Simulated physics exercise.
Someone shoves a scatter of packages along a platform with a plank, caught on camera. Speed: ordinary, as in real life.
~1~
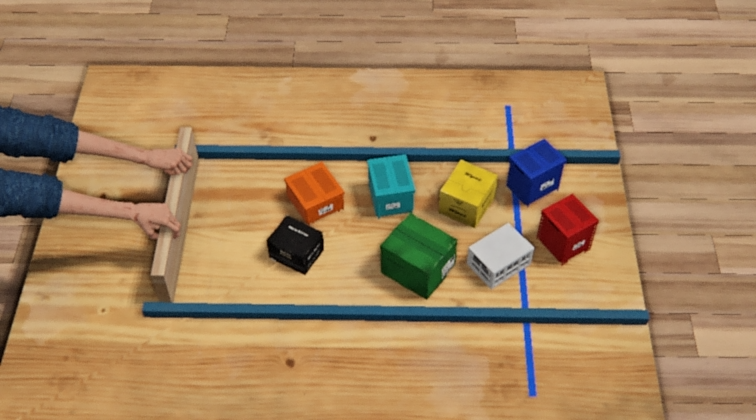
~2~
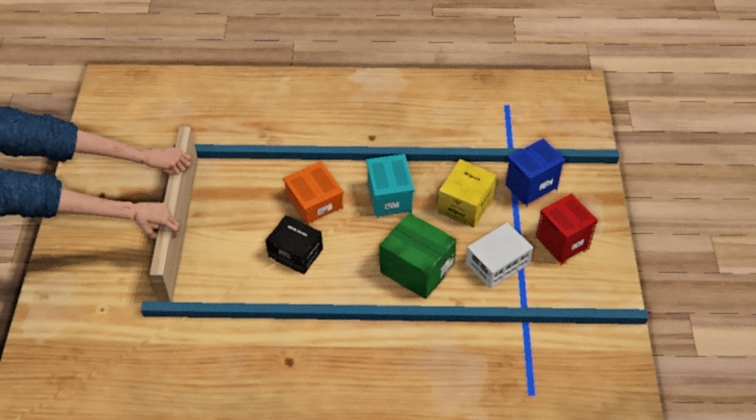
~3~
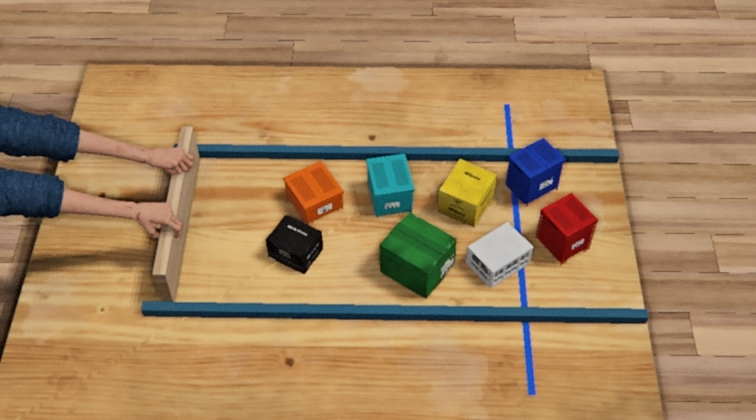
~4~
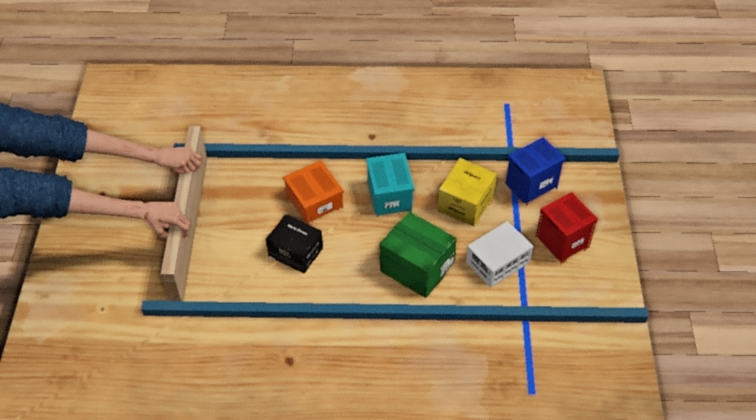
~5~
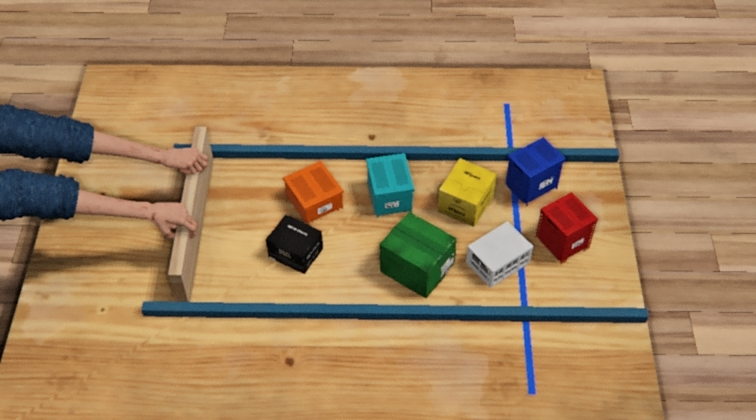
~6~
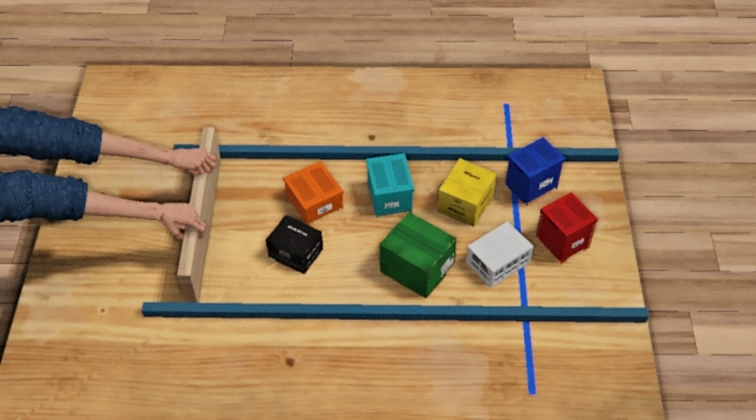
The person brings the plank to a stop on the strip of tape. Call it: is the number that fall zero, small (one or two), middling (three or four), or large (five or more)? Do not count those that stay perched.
It is small.
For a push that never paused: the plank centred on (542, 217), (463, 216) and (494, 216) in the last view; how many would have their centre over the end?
Result per place: 3; 0; 1.
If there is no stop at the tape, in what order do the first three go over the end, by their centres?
First comes the blue tote, next the red tote, and after that the yellow box.
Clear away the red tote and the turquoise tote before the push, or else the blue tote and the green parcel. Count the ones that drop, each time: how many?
Well, the first time you'd get 0, and the next time 0.
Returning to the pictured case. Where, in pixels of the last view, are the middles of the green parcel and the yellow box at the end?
Looks like one lands around (551, 274), and the other around (621, 191).
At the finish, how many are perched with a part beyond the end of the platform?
The total would be 1.
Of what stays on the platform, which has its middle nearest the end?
The yellow box.
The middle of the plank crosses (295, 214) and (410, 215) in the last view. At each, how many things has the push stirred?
Tally: 2; 7.
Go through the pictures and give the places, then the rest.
Red tote (567, 230); blue tote (535, 174); white crate (500, 256); plank (177, 213); tape (519, 234), in the first frame.
Blue tote (534, 173); orange tote (314, 193), in the second frame.
White crate (499, 255); plank (178, 213), in the third frame.
Red tote (566, 228); green parcel (418, 255), in the fourth frame.
Blue tote (534, 172); turquoise tote (390, 186), in the fifth frame.
Red tote (566, 228); blue tote (534, 172); white crate (499, 254); plank (201, 213); tape (518, 233), in the sixth frame.
A little later, none off yet; red tote at rest near (566, 228); blue tote at rest near (534, 172); white crate at rest near (499, 254).
Next, none off yet; red tote shifted a little near (580, 228); blue tote shifted well along near (605, 166); white crate shifted about its own width near (542, 253).
When it is over, the number that fall off is one or two; down, blue tote and red tote.
